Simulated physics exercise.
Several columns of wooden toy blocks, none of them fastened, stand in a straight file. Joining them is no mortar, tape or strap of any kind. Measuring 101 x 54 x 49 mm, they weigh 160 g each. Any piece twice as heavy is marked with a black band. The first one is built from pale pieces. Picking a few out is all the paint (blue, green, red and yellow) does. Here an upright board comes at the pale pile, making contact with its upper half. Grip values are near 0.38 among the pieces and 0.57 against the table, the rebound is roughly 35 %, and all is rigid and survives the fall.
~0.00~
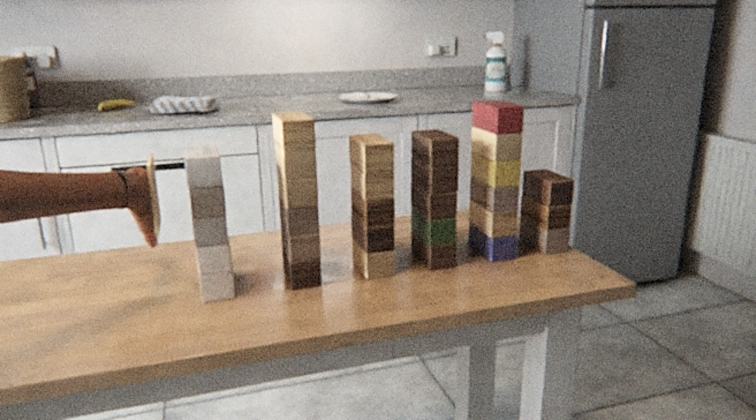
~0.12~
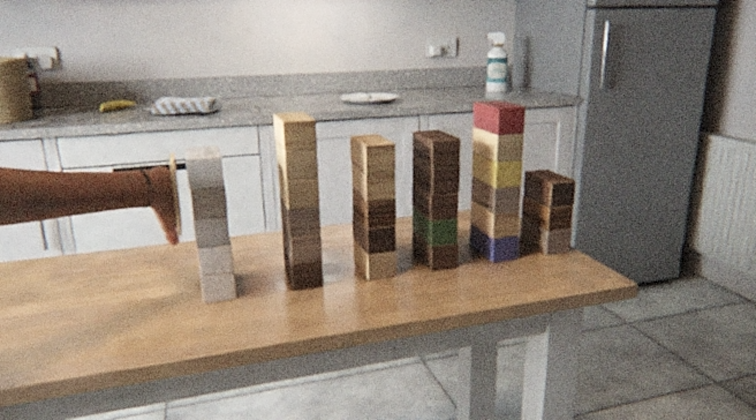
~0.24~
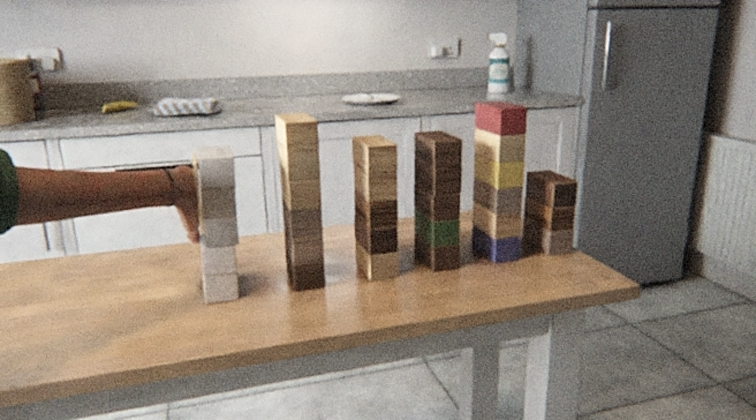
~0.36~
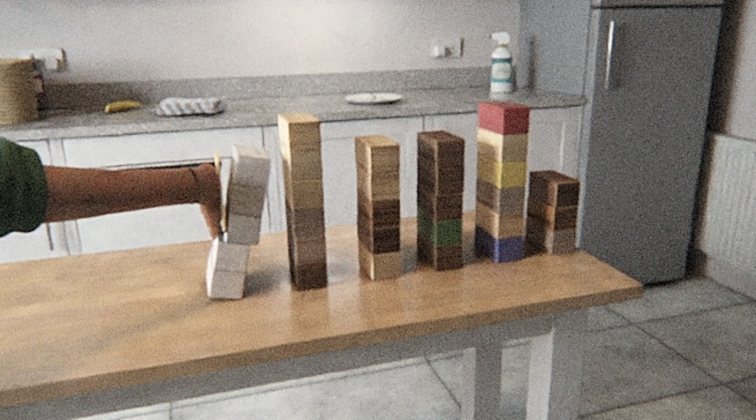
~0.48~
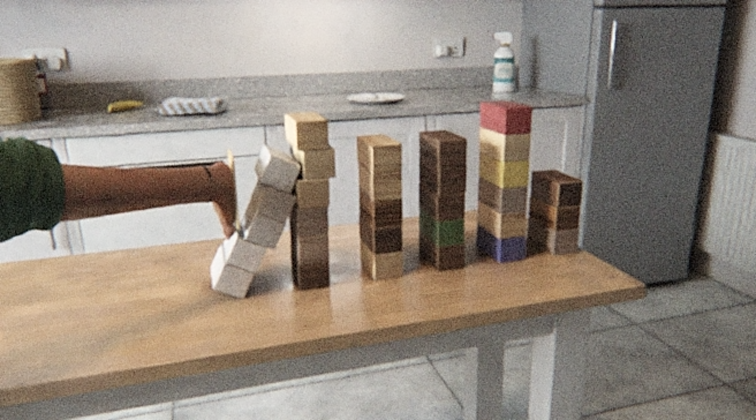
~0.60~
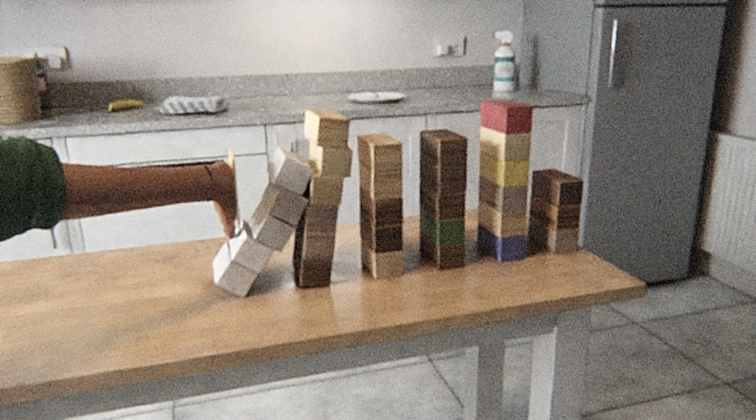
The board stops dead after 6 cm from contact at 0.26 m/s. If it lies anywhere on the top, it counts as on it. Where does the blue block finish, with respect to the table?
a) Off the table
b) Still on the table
Option b: Still on the table.
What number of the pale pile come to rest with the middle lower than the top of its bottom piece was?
I count 2 of the pale pieces.
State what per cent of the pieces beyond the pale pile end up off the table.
35%.
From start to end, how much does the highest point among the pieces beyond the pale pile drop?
About 10 cm lower.
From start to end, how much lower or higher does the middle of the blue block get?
Around 1 cm up.
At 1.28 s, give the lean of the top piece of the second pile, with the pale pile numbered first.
It tilts close to 10 degrees.
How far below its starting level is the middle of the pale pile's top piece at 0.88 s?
Drop so far: Roughly 8 cm.
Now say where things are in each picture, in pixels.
In the first picture (pixels give the middle of a visible side; the camera pans a little), board (152, 193) 52 mm short; blue block (480, 242); yellow block (482, 169); green block (443, 232); none of the others has stirred.
The second picture shows board (175, 191) 21 mm short; blue block (481, 243).
The third picture shows board (198, 190) 10 mm in; blue block (483, 244).
The fourth picture shows board (221, 188) 42 mm in, top of the pale pile leaning 13°; blue block (486, 243); none of the others has stirred.
The fifth picture shows board (235, 187) 6 cm in, stopped, top of the pale pile leaning 26°; blue block (488, 243); movement in 3 of them.
The sixth picture shows board (236, 186) 6 cm in, stopped, top of the pale pile leaning 29°; blue block (488, 242); red block (520, 120); yellow block (490, 169); steepest lean 8°, the block at (333, 133); movement in 6 of them.
After 0.88 s, 5 of the pale pile down; none of the 25 other blocks off the table, 12 disturbed; blue block unmoved.
After 1.28 s, 5 of the pale pile down; none of the 25 other blocks off the table, 21 disturbed; blue block 19° from how it stood; green block 47° from how it stood, 24 mm lower.
After 1.86 s, 5 of the pale pile down; 6 of the 25 other blocks off the table; blue block 29° from how it stood; red block on its side.
After 2.32 s, 5 of the pale pile down; 9 of the 25 other blocks off the table; blue block 32° from how it stood; red block on its side.
In the end (2.6 s), 5 of the pale pile down; 9 of the 25 other blocks off the table; blue block 31° from how it stood; red block upside down; green block on its side. From the last view, middles, blue block near (508, 234).
